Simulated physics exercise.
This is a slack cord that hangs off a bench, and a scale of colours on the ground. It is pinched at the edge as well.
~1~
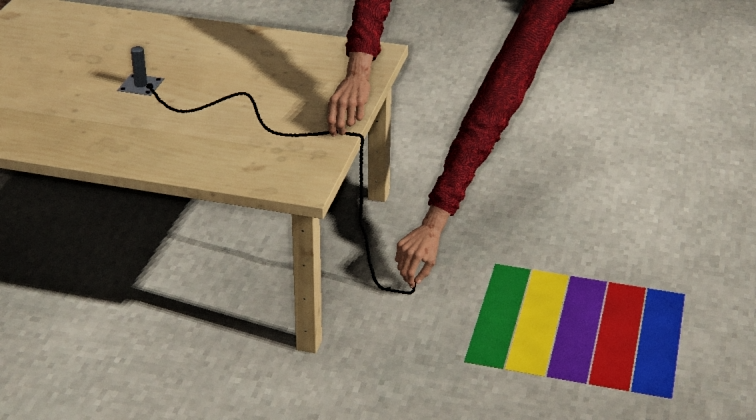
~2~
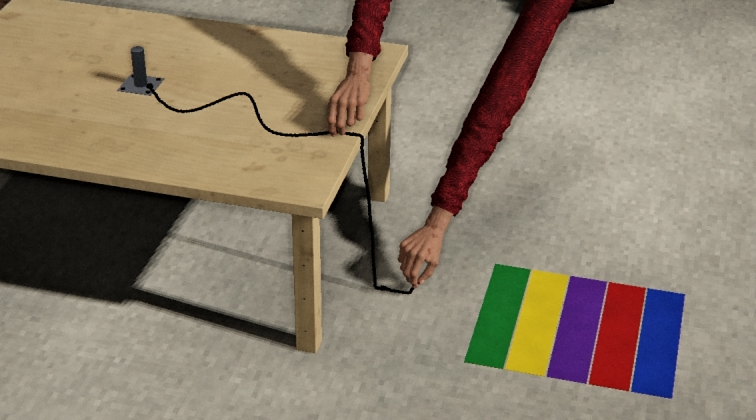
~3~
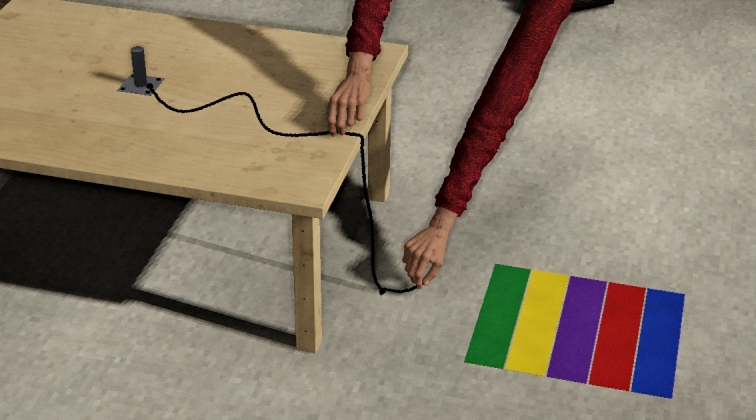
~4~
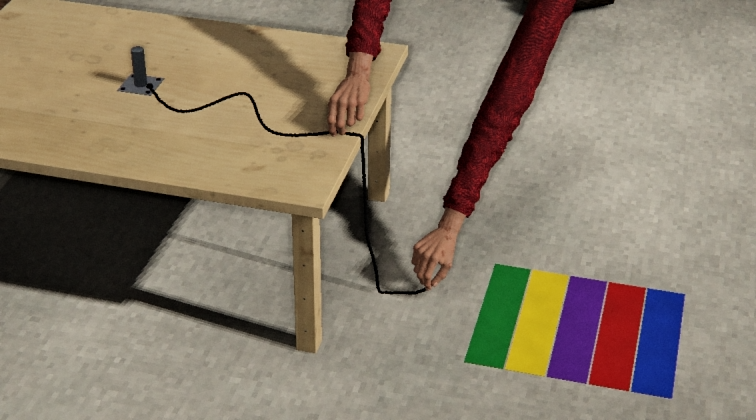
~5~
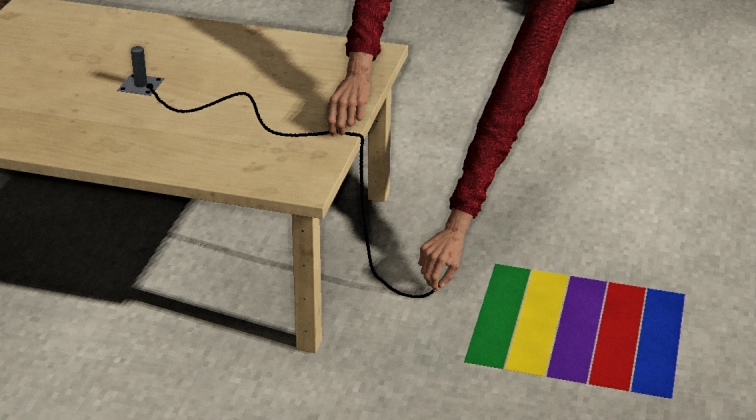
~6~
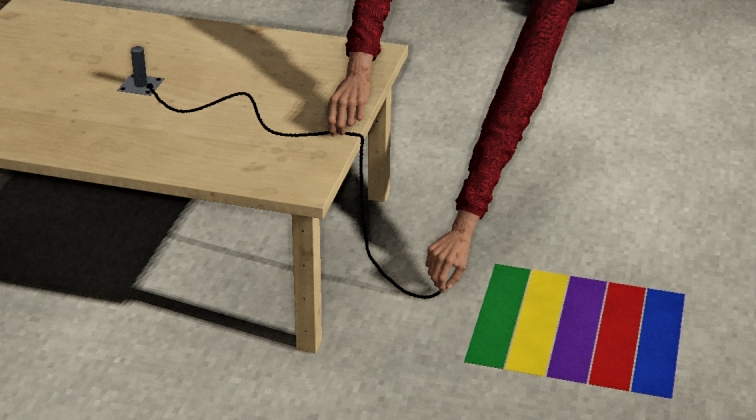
A hand in a dark red sleeve holds the end of a black cord just above a grey concrete-like floor, seen from above at an angle. The cord runs from a small dark post on a pale wooden table, under another hand at the edge, beside green, yellow, purple, red and blue stripes at right. The lower hand shifts slightly rightward, drawing the hanging cord into a wider curve.
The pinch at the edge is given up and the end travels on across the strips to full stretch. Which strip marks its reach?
The end stops over the red strip.
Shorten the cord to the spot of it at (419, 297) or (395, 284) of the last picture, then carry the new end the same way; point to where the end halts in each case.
The places are (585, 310) and (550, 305).
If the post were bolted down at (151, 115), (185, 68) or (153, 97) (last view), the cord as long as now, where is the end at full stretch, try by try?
Near (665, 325), (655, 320) and (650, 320).
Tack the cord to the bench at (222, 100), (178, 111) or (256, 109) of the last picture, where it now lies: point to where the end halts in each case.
In that order: (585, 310), (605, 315) and (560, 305).
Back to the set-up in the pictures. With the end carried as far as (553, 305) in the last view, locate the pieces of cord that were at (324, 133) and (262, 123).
They go to (377, 163) and to (333, 120).
Soon after, end near (553, 305); over yellow.
Then, end near (598, 313); over purple.
At full stretch, end near (624, 317); over red. It gets as far as the red strip.
